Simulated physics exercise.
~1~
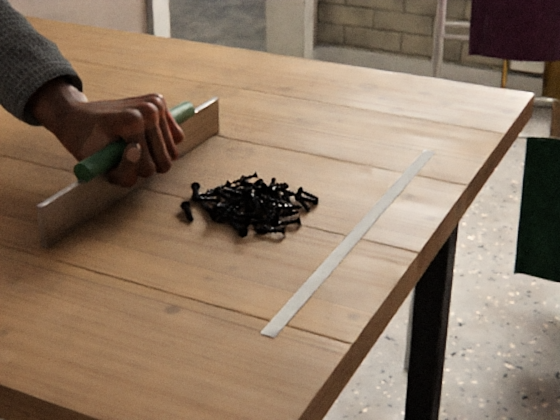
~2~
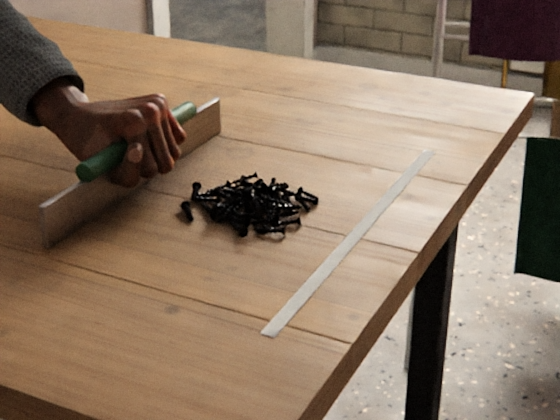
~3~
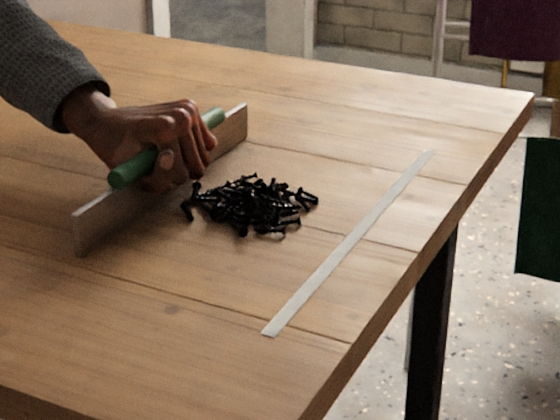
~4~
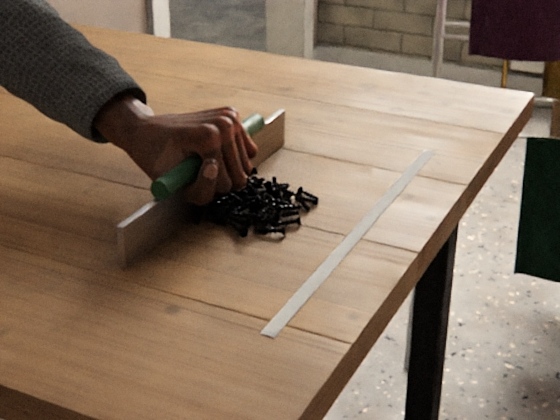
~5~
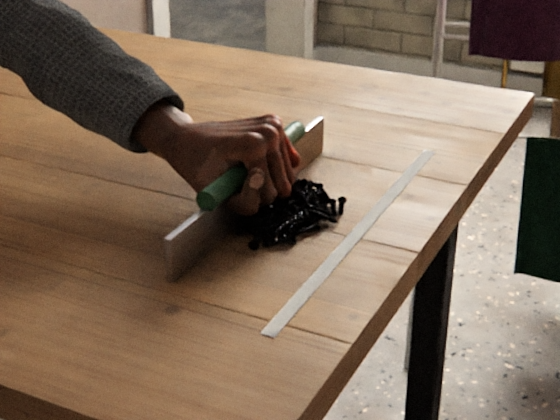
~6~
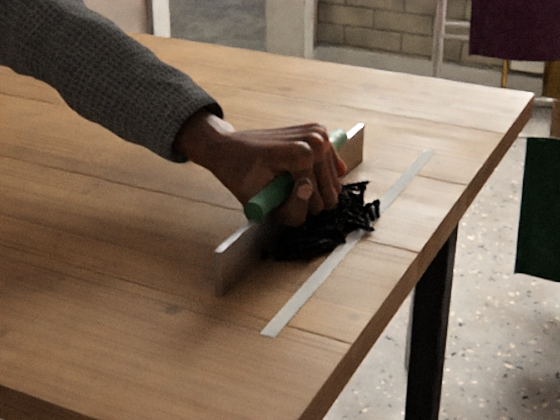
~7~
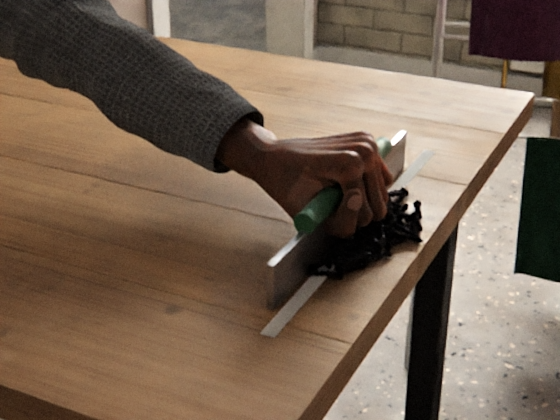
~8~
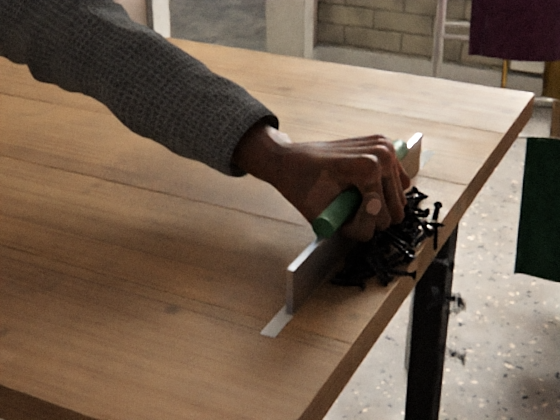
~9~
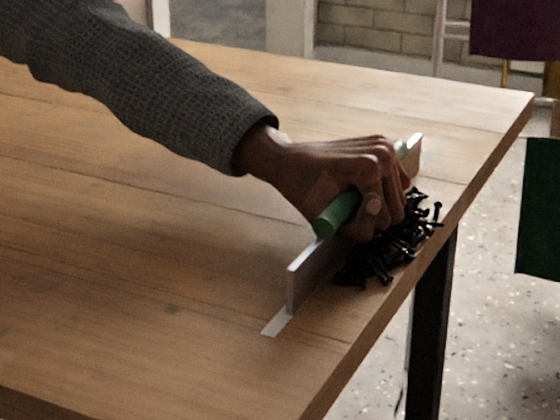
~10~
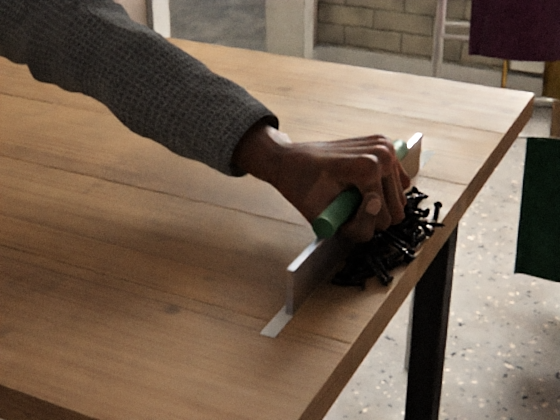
The footage shows a hand gripping a green-handled scraper and pushing a pile of small black screws rightward across a wooden table, over a white tape line, until it stops at the tape with most of the heap resting on the table near the edge.
